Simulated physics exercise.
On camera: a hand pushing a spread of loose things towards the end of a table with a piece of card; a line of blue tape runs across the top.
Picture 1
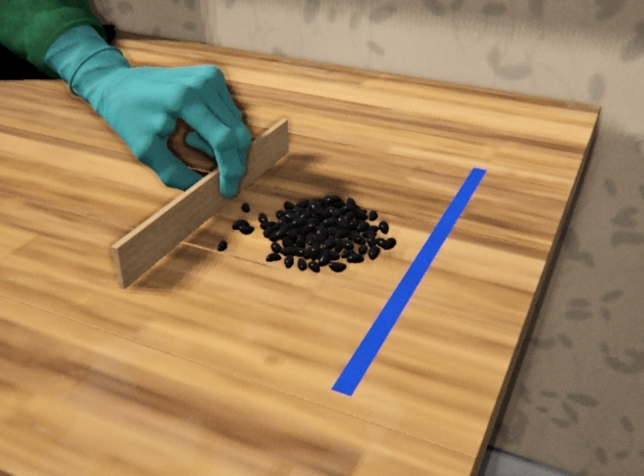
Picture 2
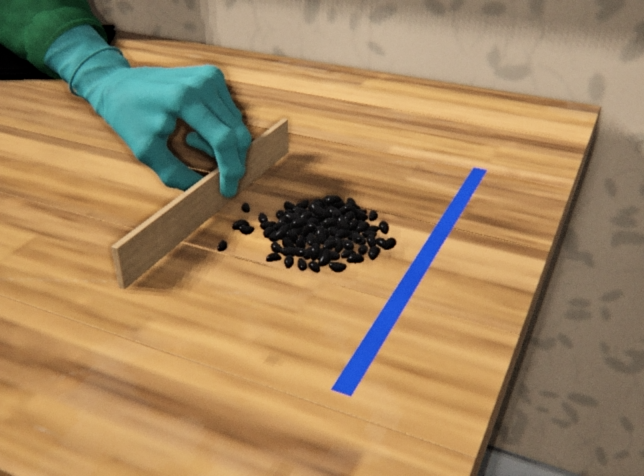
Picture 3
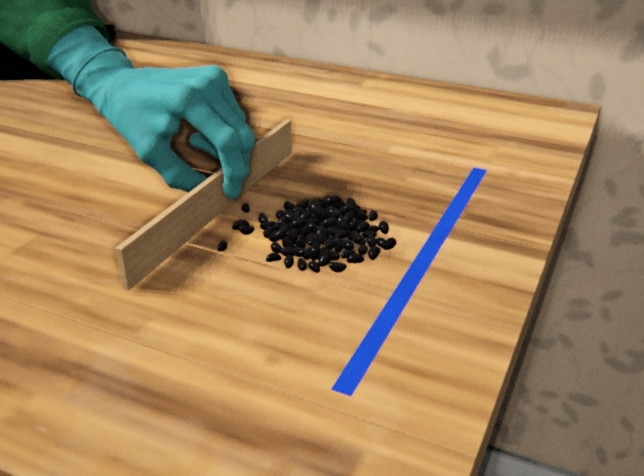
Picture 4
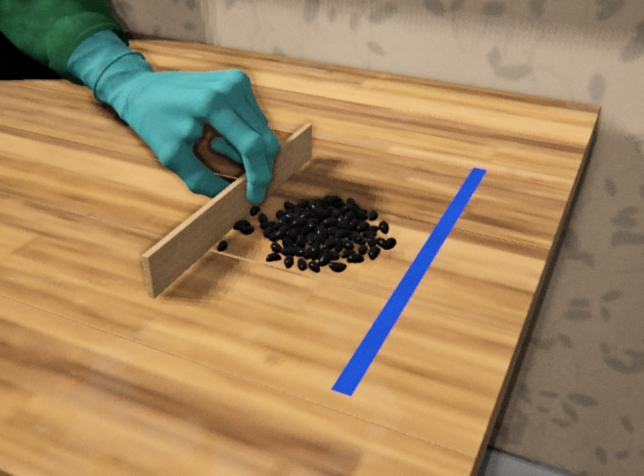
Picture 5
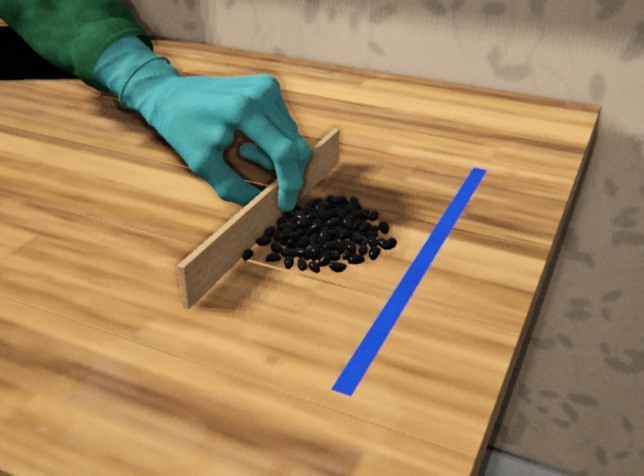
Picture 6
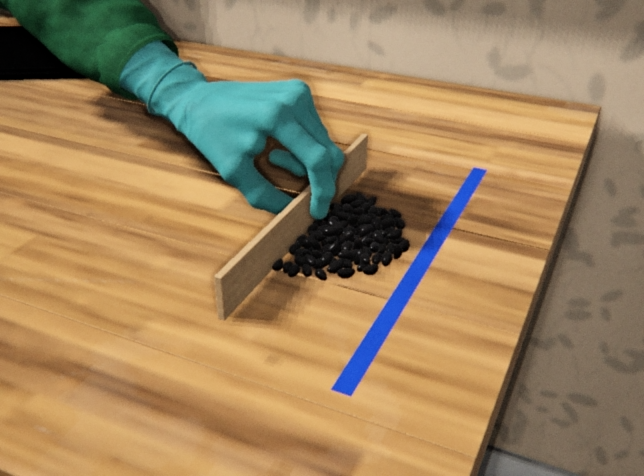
A teal-gloved hand in a green sleeve reaches in from the upper left, holding a strip of card upright on a striped wooden table seen from above at an angle. Black beans lie heaped right of the card, with blue tape slanting between them and the table's right edge. The hand rests, then slides the card rightward, gathering stray beans and pushing the heap slightly toward the tape.
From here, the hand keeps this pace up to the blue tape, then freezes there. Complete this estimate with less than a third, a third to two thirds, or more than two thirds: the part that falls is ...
The part that falls is less than a third.
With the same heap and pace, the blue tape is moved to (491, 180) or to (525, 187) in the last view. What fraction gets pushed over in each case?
First close to 10 percent, then close to 60 percent.
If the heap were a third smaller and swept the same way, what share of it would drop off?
My guess is about 0 per cent.
Just after the last frame, piece of card still moving, near (375, 209); heap all on the table, its front near (464, 269).
A moment on, piece of card stopped at the blue tape; heap all on the table, its front near (535, 286).
Further on, piece of card stopped at the blue tape; heap just a few over the edge.
When it is over, piece of card stopped at the blue tape; heap just a few over the edge.
